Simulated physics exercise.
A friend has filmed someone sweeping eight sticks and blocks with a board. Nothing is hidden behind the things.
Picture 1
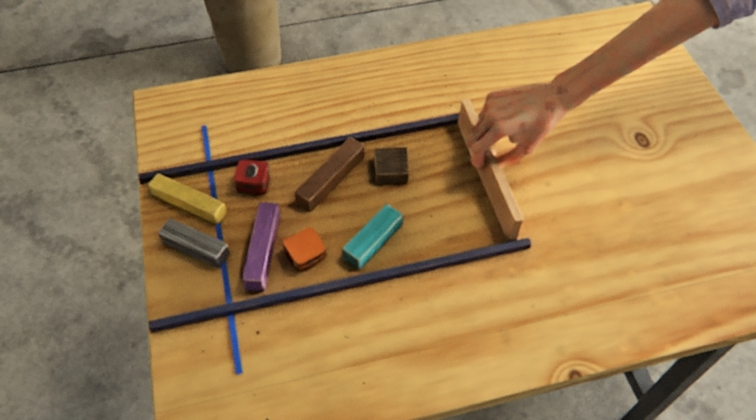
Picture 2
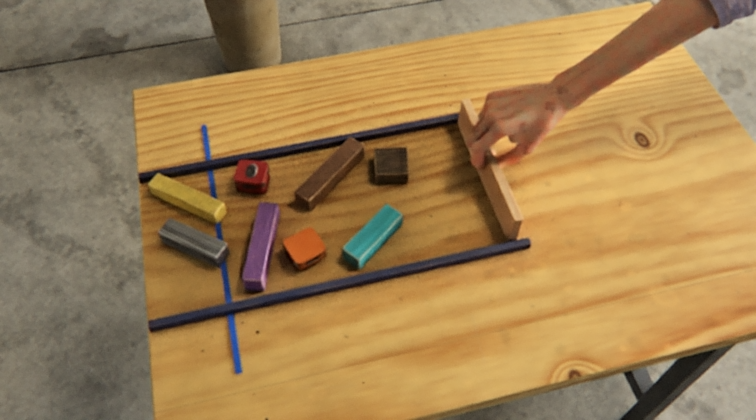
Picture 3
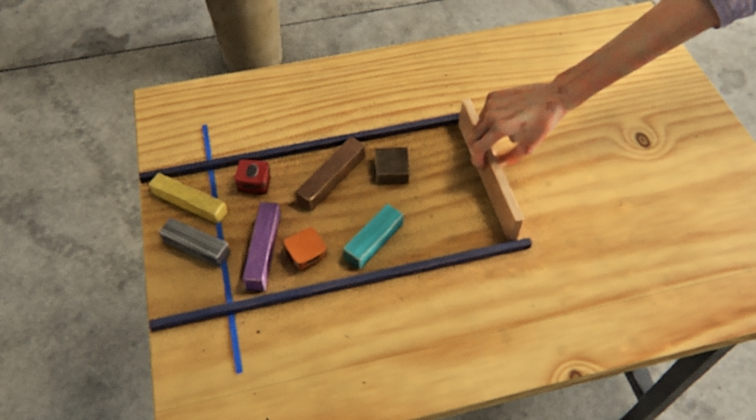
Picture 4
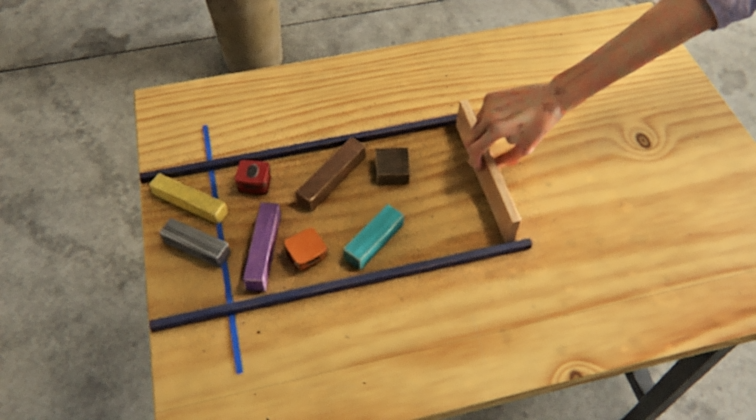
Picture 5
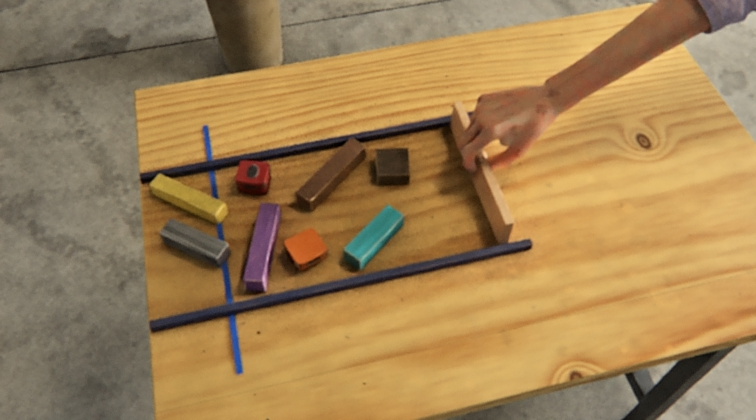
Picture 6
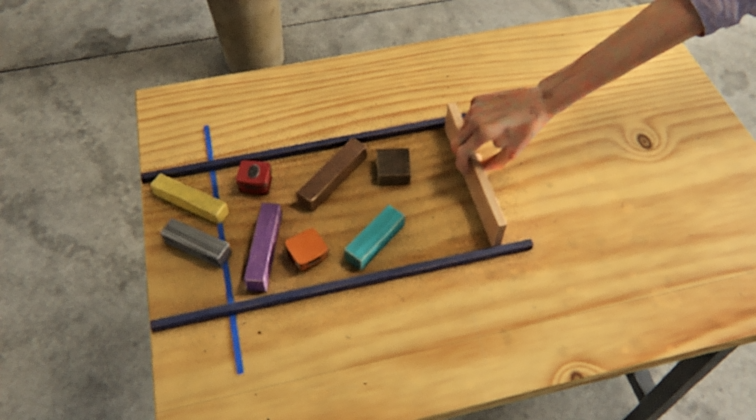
On a wooden table, a hand slowly sliding a board slightly left between dark rails, coloured sticks and blocks lying still.
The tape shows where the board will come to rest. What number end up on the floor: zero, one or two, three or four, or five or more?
As it turns out, the number that fall off is one or two.
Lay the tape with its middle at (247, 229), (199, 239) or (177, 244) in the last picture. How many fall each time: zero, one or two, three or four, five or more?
For each place: None; three to four; five or over.
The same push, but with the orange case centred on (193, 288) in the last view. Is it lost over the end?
It holds on.
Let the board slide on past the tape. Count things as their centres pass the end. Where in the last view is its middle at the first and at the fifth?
At (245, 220) for the first, at (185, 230) for the fifth.
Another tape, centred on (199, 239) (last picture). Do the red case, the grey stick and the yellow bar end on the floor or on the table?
The red case tumbles off, the grey stick comes down, the yellow bar tumbles off.
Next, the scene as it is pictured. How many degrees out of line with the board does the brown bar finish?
Some 50 degrees.
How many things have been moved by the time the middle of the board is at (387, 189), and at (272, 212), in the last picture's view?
At the one place 3, at the other 8.
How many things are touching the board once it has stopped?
The number is 3.
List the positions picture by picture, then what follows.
In the first picture, yellow bar (187, 199); grey stick (194, 243); purple bar (262, 246); board (488, 168); tape (219, 235).
In the second picture, grey stick (194, 243); black block (391, 166).
In the third picture, purple bar (263, 245); red case (253, 178).
In the fourth picture, yellow bar (188, 198); board (486, 169).
In the fifth picture, grey stick (195, 243); orange case (306, 251).
In the sixth picture, yellow bar (189, 199); grey stick (196, 243); purple bar (264, 246); board (473, 172); tape (221, 234).
Early on, none off yet; yellow bar at rest near (189, 199); grey stick at rest near (196, 243); purple bar at rest near (264, 246).
A while later, none off yet; yellow bar at rest near (189, 199); grey stick at rest near (196, 243); purple bar travelled a little near (248, 252).
Further along, none off yet; yellow bar travelled a little near (154, 214); grey stick travelled a little near (159, 250); purple bar travelled about its own width near (196, 265).
Finally, the number that fall off is one or two; lost, grey stick and yellow bar.
